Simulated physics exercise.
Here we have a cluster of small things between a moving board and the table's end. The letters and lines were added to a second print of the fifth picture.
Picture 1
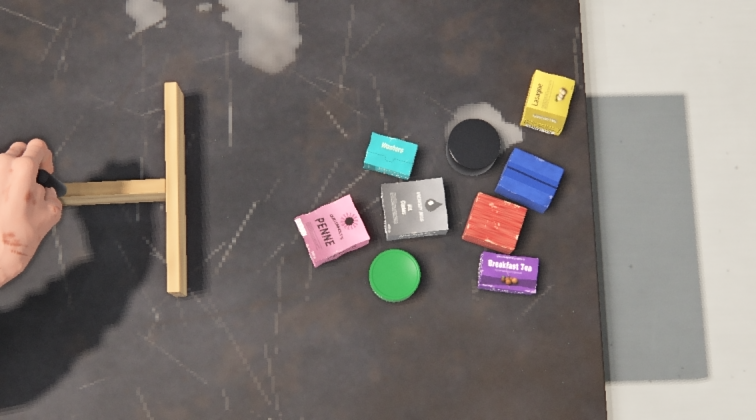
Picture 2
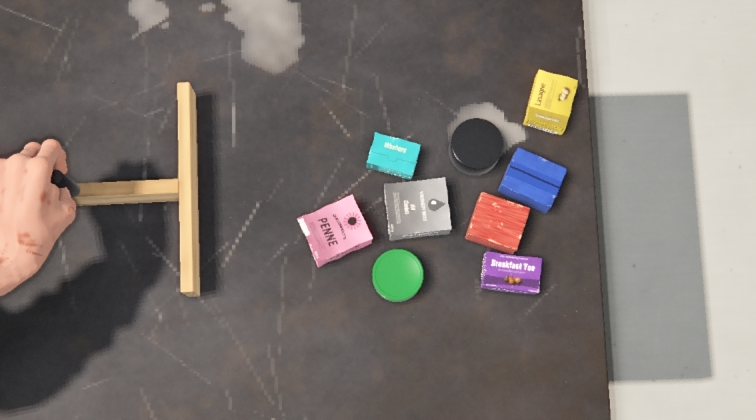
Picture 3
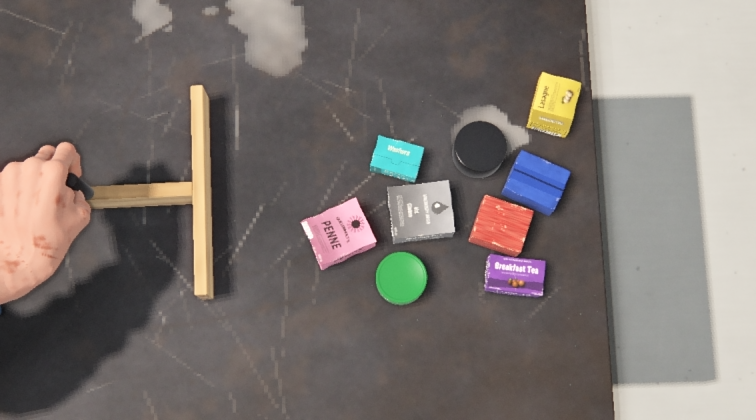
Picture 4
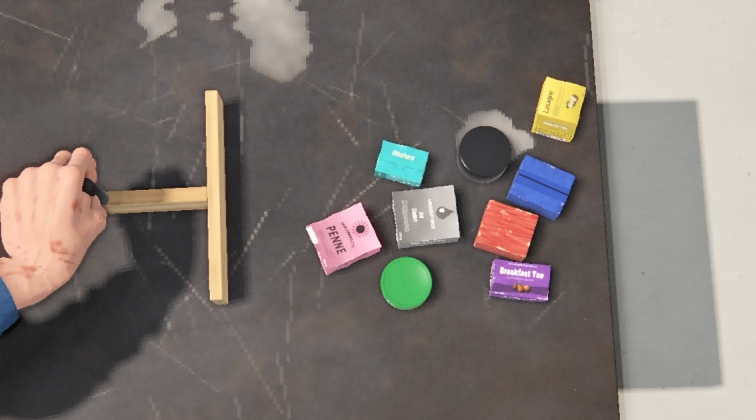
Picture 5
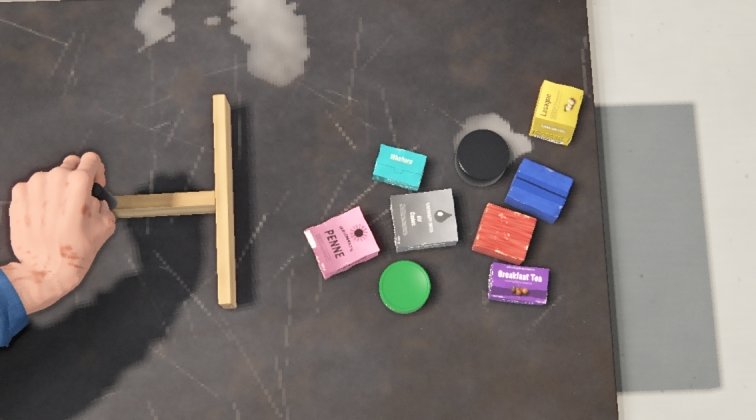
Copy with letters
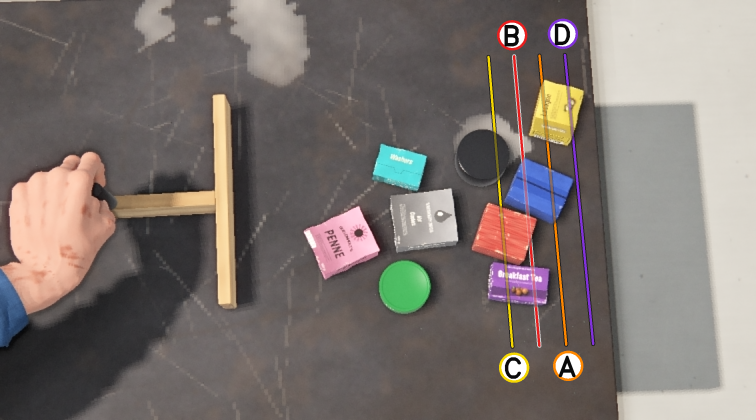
A wooden T-shaped board, held by a hand at its handle, slid slowly to the right across a dark, scratched table toward a cluster of colourful packets, blocks and round items, without touching them.
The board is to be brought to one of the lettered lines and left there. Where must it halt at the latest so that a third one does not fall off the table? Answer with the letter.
It can go as far as C.
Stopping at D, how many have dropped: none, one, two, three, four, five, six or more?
By then, six or more.
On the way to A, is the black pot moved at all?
Yes.
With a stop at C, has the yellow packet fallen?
No.
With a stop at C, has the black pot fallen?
No.
On the marked copy, A at (553, 196); B at (526, 197); C at (500, 198); D at (579, 195).
Taking C. A third of the way, board (324, 194); pink packet (367, 248); yellow packet (556, 113).
Two thirds of the way, board (423, 191); red block (579, 241); blue box (571, 181).
When it is over, board (500, 189); red block over the edge; blue box over the edge; two fallen.
As for the rest, A drops four; B drops three; D drops six.
